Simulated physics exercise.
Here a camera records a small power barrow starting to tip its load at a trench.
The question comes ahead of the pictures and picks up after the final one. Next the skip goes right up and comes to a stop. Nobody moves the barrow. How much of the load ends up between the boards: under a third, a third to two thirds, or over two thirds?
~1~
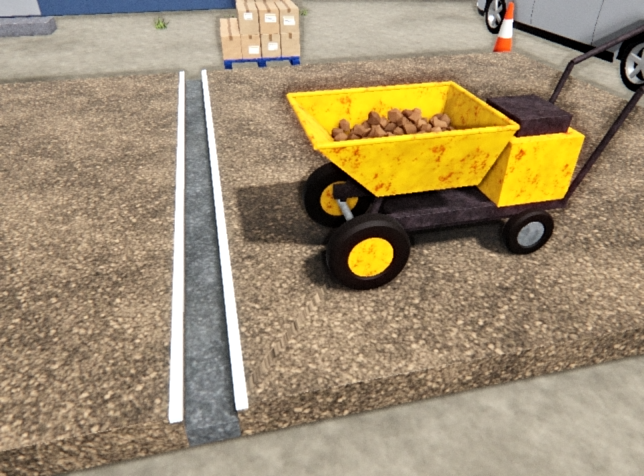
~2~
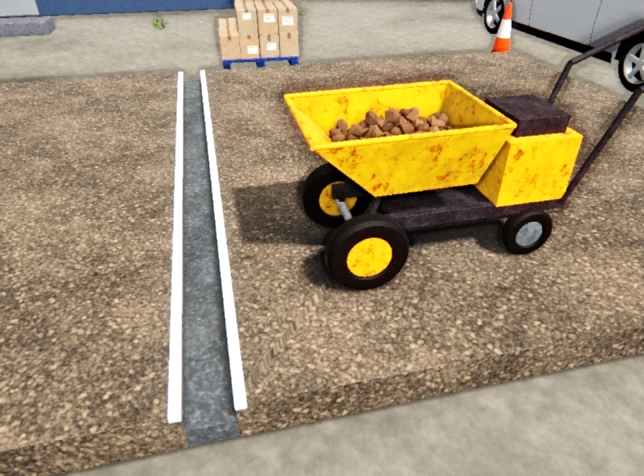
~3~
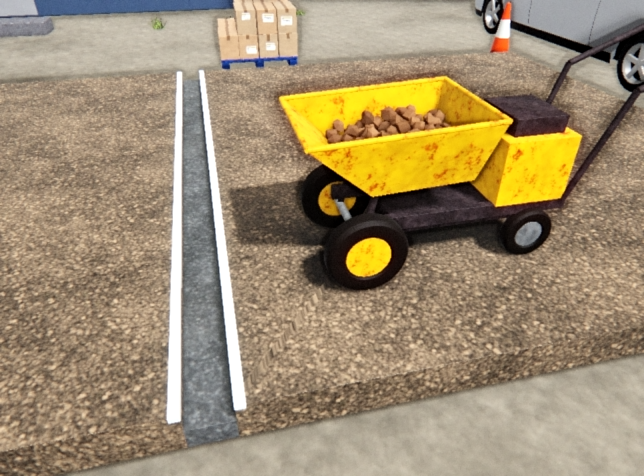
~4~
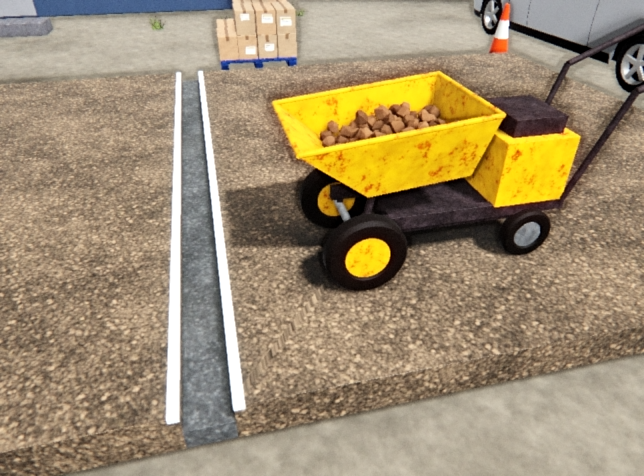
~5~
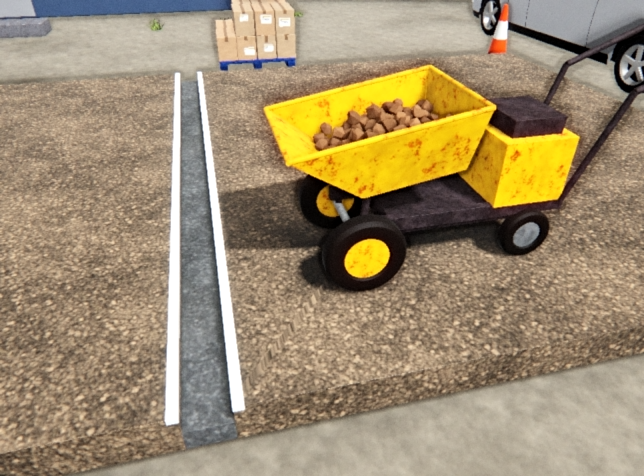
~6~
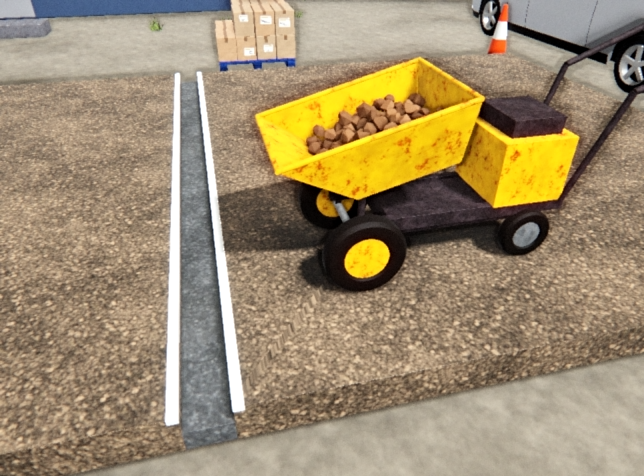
A third to two thirds.
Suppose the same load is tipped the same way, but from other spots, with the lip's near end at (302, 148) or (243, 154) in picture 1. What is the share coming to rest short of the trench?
That works out to 0 per cent for the first position and 0 per cent for the second.
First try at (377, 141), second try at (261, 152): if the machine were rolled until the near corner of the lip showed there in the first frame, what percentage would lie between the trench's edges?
Some 30 in a hundred, then some 10 in a hundred.
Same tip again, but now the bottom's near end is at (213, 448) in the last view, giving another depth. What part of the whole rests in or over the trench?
It lands somewhere near 70 percent.
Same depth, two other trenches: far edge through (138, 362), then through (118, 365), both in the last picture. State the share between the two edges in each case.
About 70 %, then 80 %.
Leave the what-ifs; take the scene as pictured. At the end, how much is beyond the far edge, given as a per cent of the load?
About 20 %.
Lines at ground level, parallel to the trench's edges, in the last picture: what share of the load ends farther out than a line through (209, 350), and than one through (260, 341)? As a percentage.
Respectively 50 and 70 percent.
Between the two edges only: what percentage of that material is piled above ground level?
Estimate: Near 25 per cent.
Soon, skip tipped steeply; all in the skip.
A while on, skip tipped right over; about two thirds in the skip; a stray few short of the trench; about a quarter in or heaped over the trench.
Towards the end, skip tipped right over; about a third in the skip; a stray few short of the trench; about half in or heaped over the trench; about a quarter beyond it.
Finally, skip tipped right over; about a third in the skip; a stray few short of the trench; about half in or heaped over the trench; about a quarter beyond it.
